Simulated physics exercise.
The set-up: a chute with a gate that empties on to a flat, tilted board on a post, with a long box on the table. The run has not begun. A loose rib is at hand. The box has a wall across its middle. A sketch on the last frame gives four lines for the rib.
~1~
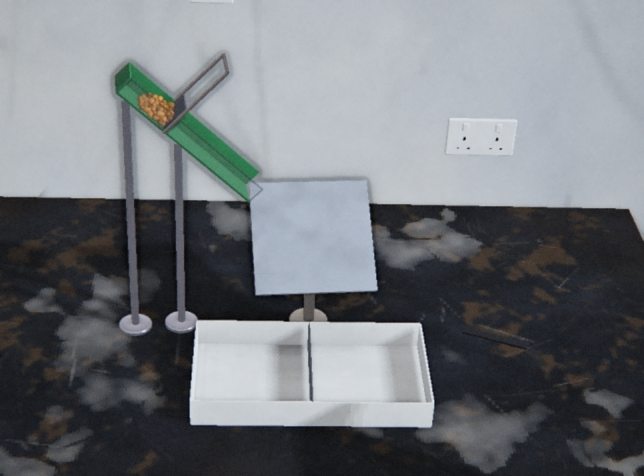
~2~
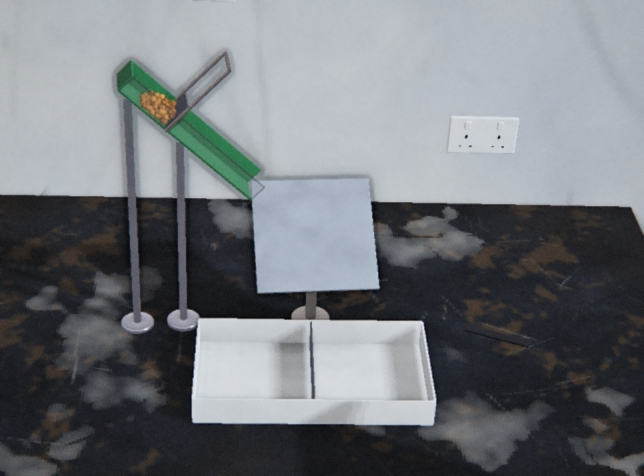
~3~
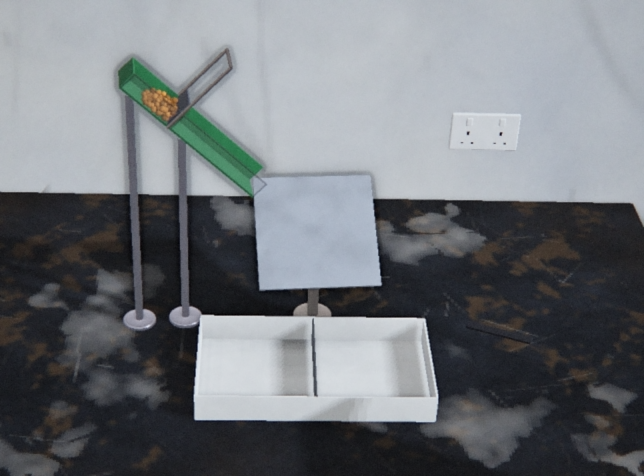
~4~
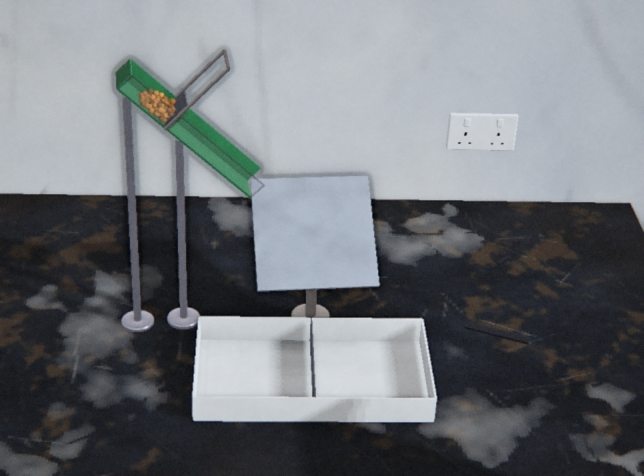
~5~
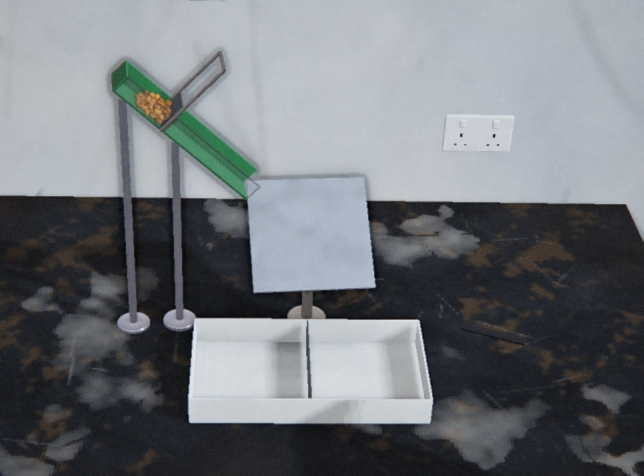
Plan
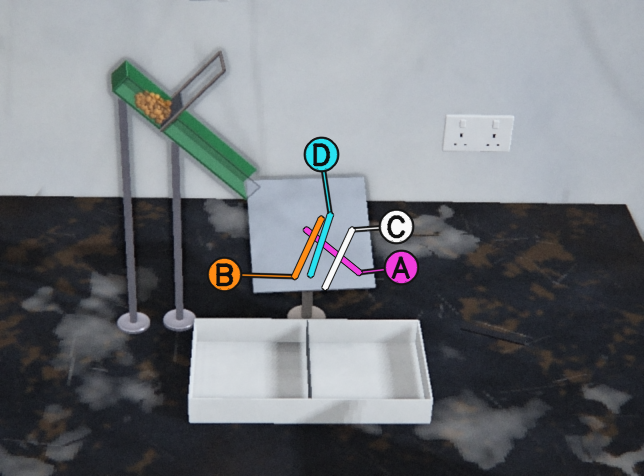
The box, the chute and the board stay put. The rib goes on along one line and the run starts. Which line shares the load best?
The best line is C.
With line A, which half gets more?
Right.
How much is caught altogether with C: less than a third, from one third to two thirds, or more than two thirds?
Line C gives more than two thirds.
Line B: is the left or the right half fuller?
Left.
On the marked copy, line A from (306, 229) to (359, 272); line B from (321, 218) to (294, 276); line C from (352, 229) to (325, 287); line D from (330, 214) to (310, 274).
If A is chosen, of what is caught, a small part in the left half, most in the right.
If B is chosen, of what is caught, nearly all in the left half, a small part in the right.
If C is chosen, of what is caught, about half in the left half, about half in the right.
If D is chosen, of what is caught, most in the left half, a small part in the right.
